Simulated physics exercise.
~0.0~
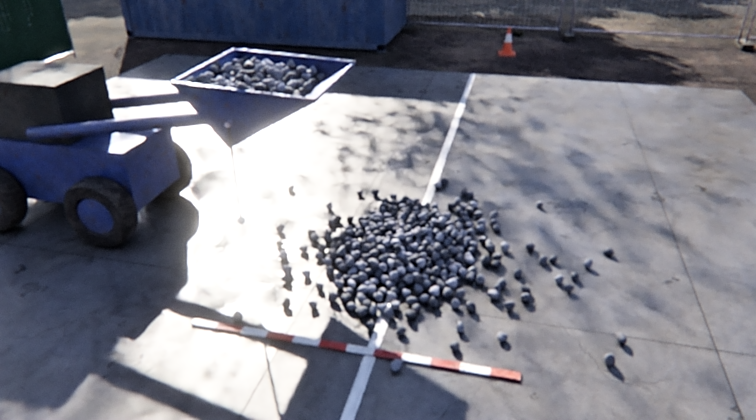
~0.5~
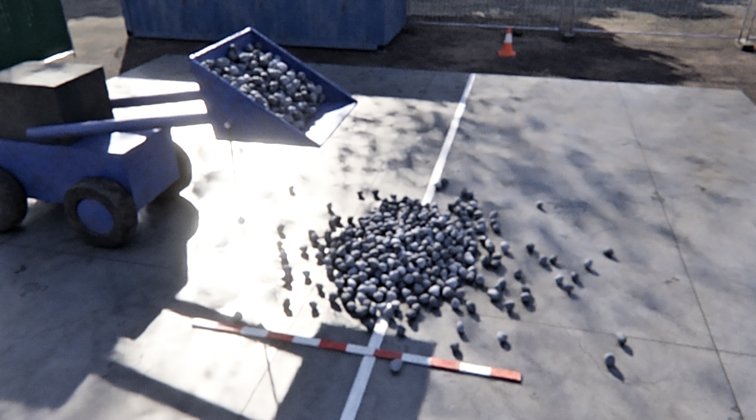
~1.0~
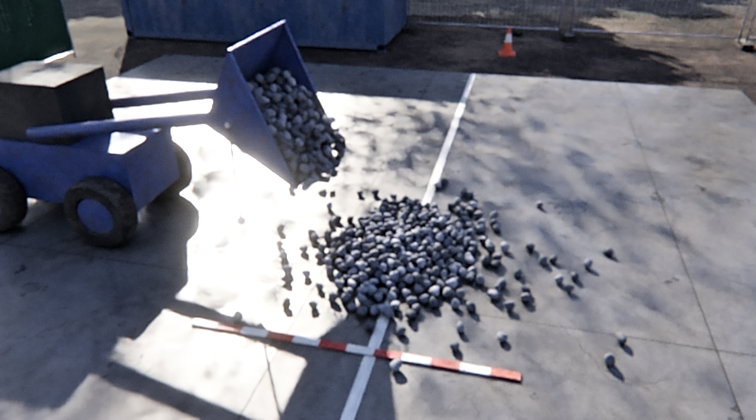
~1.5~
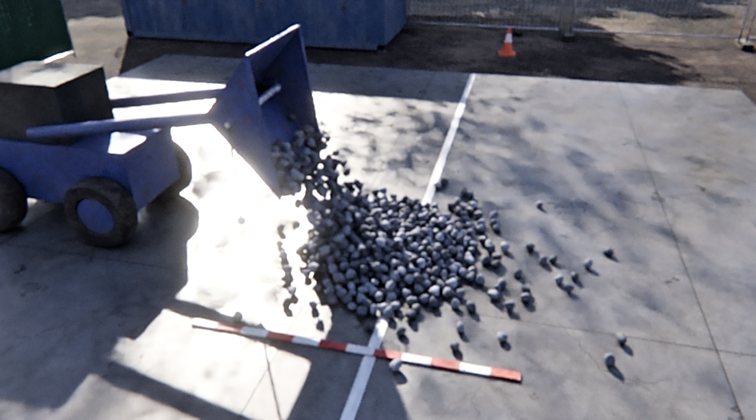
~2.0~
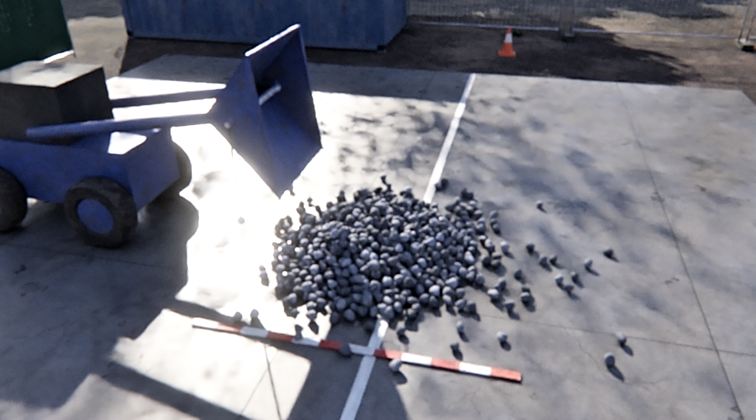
A blue loader tips its bucket and pours dark stones onto the pile, emptying it.
